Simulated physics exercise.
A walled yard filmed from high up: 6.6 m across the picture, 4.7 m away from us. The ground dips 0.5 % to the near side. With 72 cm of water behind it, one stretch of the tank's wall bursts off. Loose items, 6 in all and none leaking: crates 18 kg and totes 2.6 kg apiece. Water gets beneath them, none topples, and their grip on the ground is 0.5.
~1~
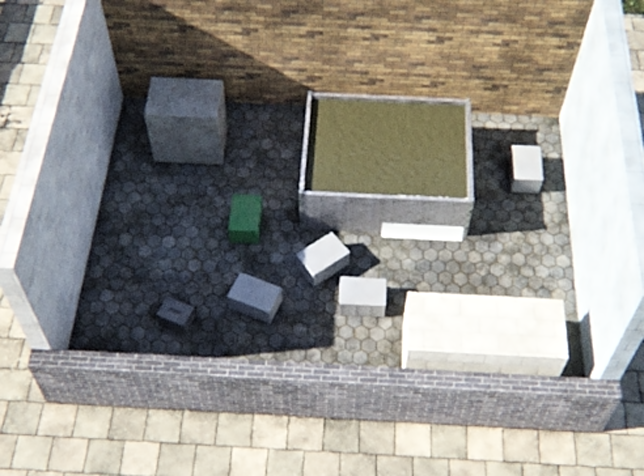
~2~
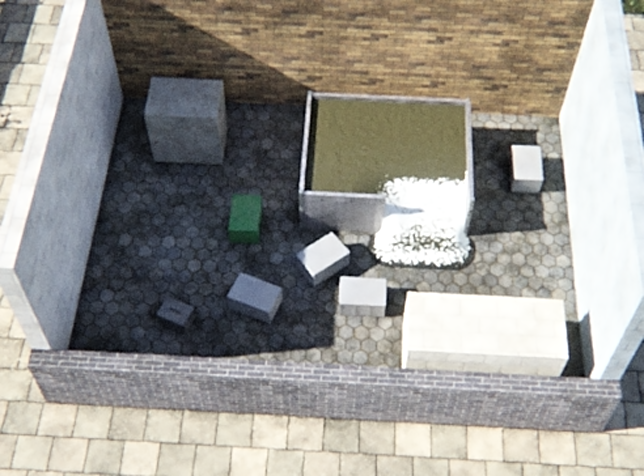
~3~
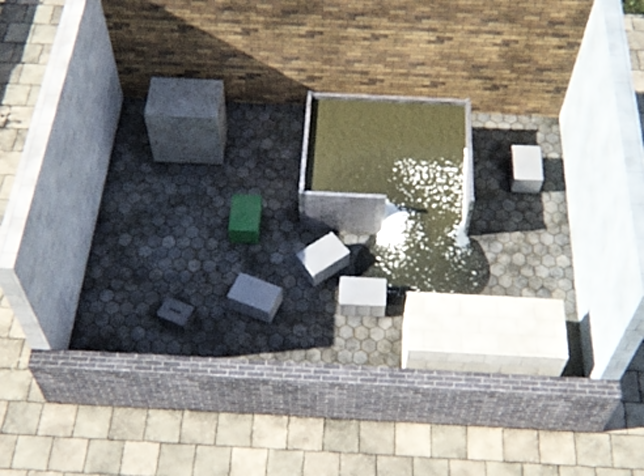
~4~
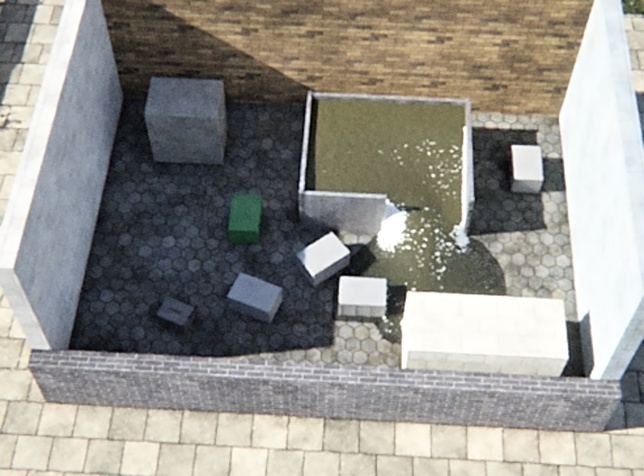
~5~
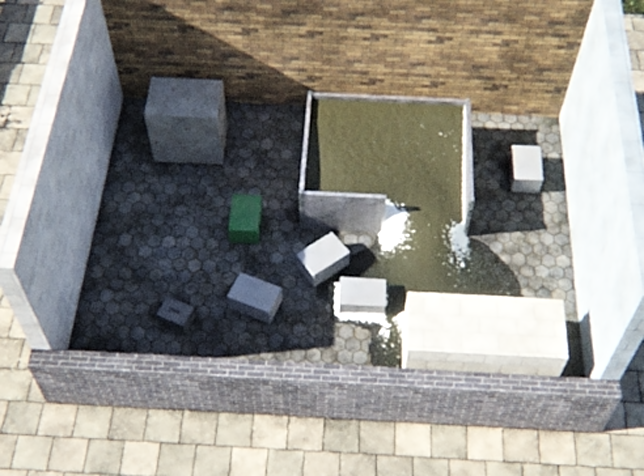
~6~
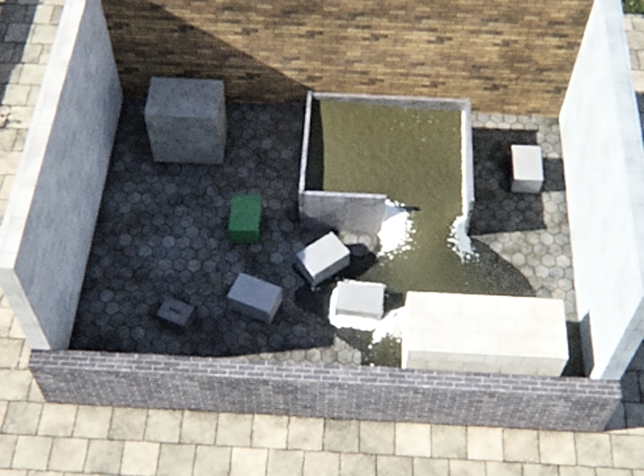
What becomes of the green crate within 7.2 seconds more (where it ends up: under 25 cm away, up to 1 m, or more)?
Green crate stays put.
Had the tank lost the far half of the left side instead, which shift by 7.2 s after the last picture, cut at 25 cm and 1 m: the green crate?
In that case the green crate is nudged along.
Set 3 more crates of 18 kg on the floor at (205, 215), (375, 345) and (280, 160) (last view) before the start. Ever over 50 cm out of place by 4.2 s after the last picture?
In turn: Under, more, under.
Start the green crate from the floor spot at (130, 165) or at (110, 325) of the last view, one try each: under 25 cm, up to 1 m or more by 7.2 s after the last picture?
In turn: It moves a short way; it gets carried off.
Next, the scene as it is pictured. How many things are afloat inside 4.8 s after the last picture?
2 of them.
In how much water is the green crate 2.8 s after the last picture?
Roughly 2 cm.
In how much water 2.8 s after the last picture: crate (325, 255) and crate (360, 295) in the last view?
Roughly 1 and 14 cm.
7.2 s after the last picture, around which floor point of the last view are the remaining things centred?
Near (277, 220).
Then, 0.9 s after the last picture the green crate is near (245, 212), 0.0 m from its start, aground; 0 afloat.
Then, 2.8 s after the last picture the green crate is near (245, 212), 0.0 m from its start, aground; 2 afloat.
Then, 4.8 s after the last picture the green crate is near (245, 212), 0.0 m from its start, aground; 2 afloat.
Then, 7.2 s after the last picture the green crate is near (248, 213), 0.0 m from its start, afloat; 3 afloat.
